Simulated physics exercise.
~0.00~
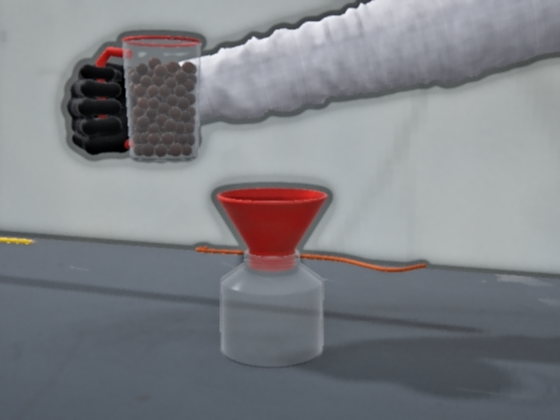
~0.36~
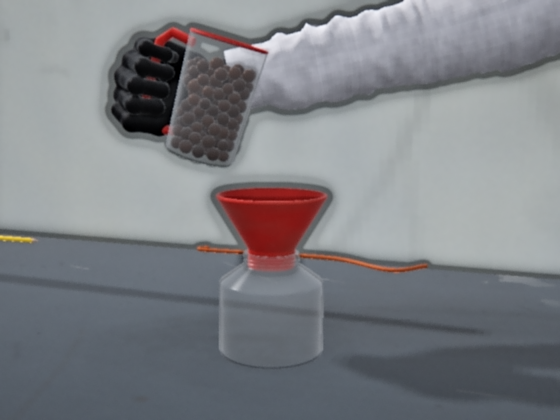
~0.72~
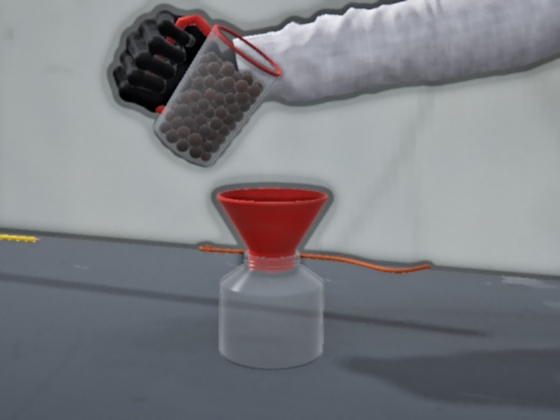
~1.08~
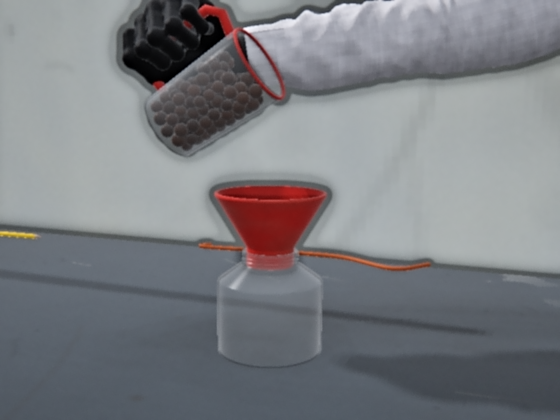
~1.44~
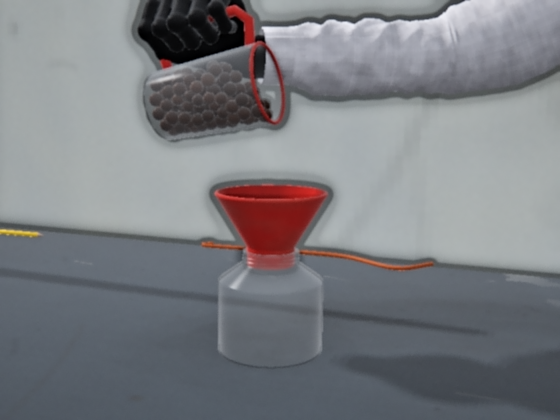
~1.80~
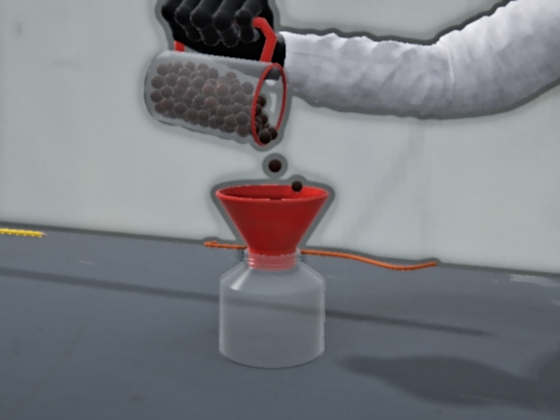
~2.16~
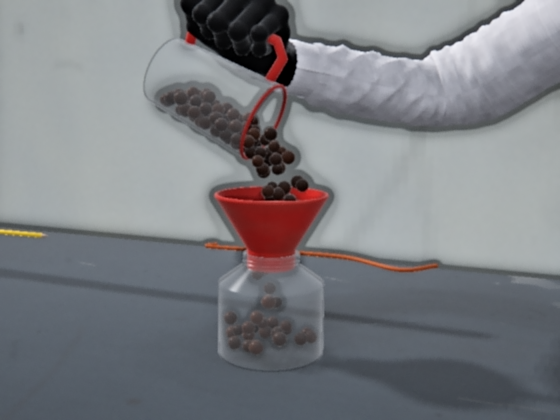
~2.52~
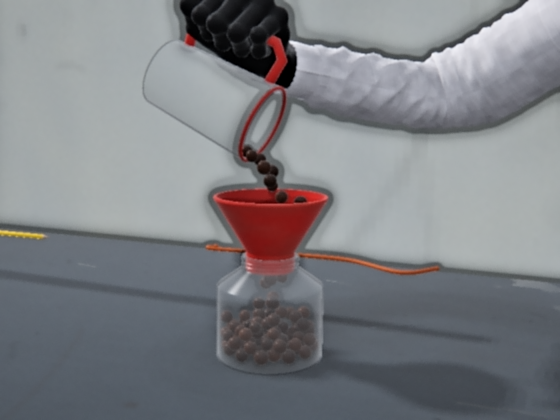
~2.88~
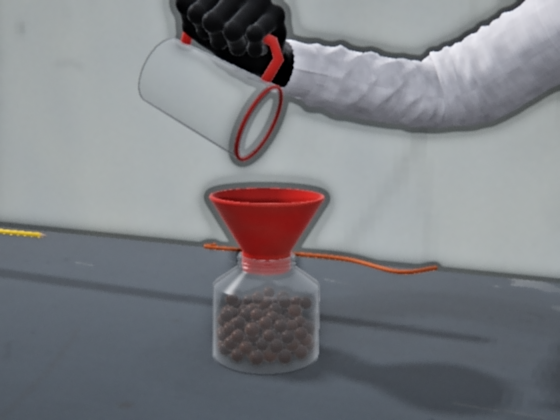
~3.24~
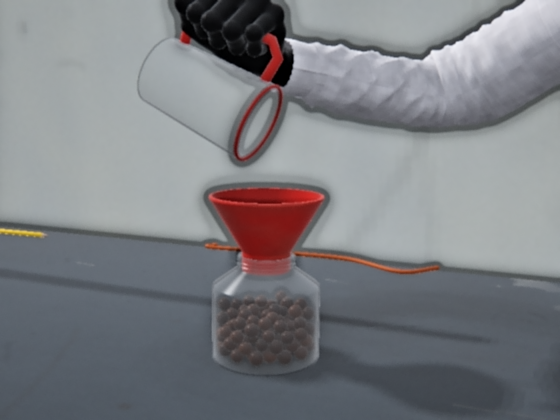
On a dark grey surface before a pale wall, seen from the side and slightly above, a clear jar stands with a red funnel in its mouth, an orange cord lying behind it. At the upper left, a black-gloved hand with a white sleeve holds a clear, red-rimmed cup full of brown balls. The hand moves right and tips the cup over the funnel. A few balls drop first, then a stream pours through and fills much of the jar. Finally the cup hangs tilted and empty, the funnel looks clear, and none lie spilt.
